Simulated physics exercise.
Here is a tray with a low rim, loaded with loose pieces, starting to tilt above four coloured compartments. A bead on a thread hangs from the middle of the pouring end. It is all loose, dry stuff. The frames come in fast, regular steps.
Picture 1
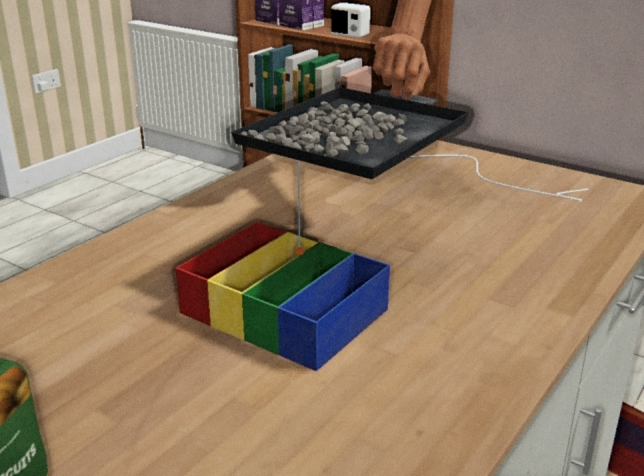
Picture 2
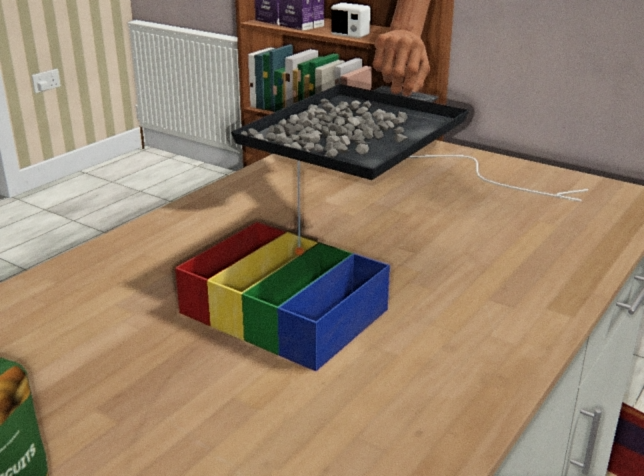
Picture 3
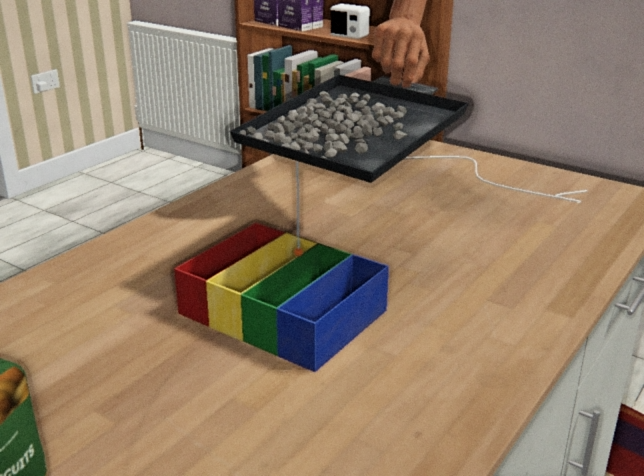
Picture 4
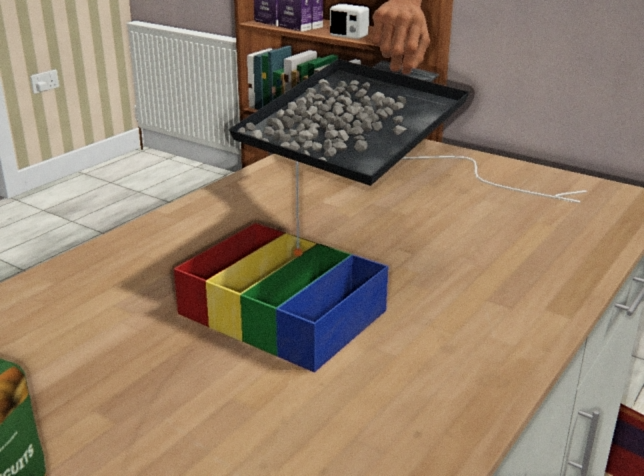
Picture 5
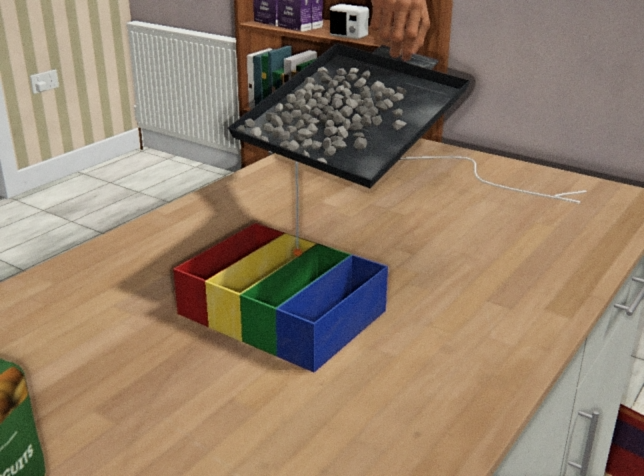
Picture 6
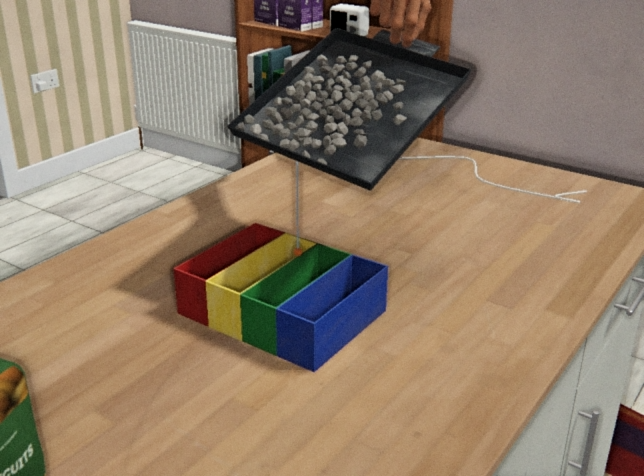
The video shows a hand behind a dark tray of loose grey gravel above red, yellow, green and blue compartments on a wooden worktop; the tray starts nearly level, then its far side rises, tilting it steadily toward the viewer.
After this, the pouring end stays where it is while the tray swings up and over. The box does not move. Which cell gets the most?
The blue cell gets the most.
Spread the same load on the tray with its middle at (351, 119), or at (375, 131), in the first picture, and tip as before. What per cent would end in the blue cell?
The first gives 40 %, the second 50 %.
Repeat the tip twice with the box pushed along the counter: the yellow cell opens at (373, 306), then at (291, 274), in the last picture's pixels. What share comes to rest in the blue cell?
In turn 0 and 30 in a hundred.
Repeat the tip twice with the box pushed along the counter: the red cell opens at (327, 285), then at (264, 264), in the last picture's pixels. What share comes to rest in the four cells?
Near 80 % and 100 %.
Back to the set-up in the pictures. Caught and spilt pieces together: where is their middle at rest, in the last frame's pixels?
Close to (324, 338).
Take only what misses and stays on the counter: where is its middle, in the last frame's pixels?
Near (373, 377).
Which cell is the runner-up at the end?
The runner-up: That green cell.
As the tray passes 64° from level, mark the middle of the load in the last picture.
At about (324, 143).
Just after the last frame, tray tipped steeply; almost all on the tray; about a tenth falling or outside the box.
A moment on, tray tipped right over; roughly a third on the tray; roughly a quarter in the blue cell; about a tenth in the green cell; just a few in the yellow cell; roughly a third falling or outside the box.
Further on, tray tipped past a quarter turn; roughly half in the blue cell; roughly a quarter in the green cell; just a few in the yellow cell; roughly a quarter falling or outside the box.
When it is over, tray tipped past a quarter turn; roughly half in the blue cell; roughly a quarter in the green cell; just a few in the yellow cell; not one in the red cell; roughly a quarter outside the box.
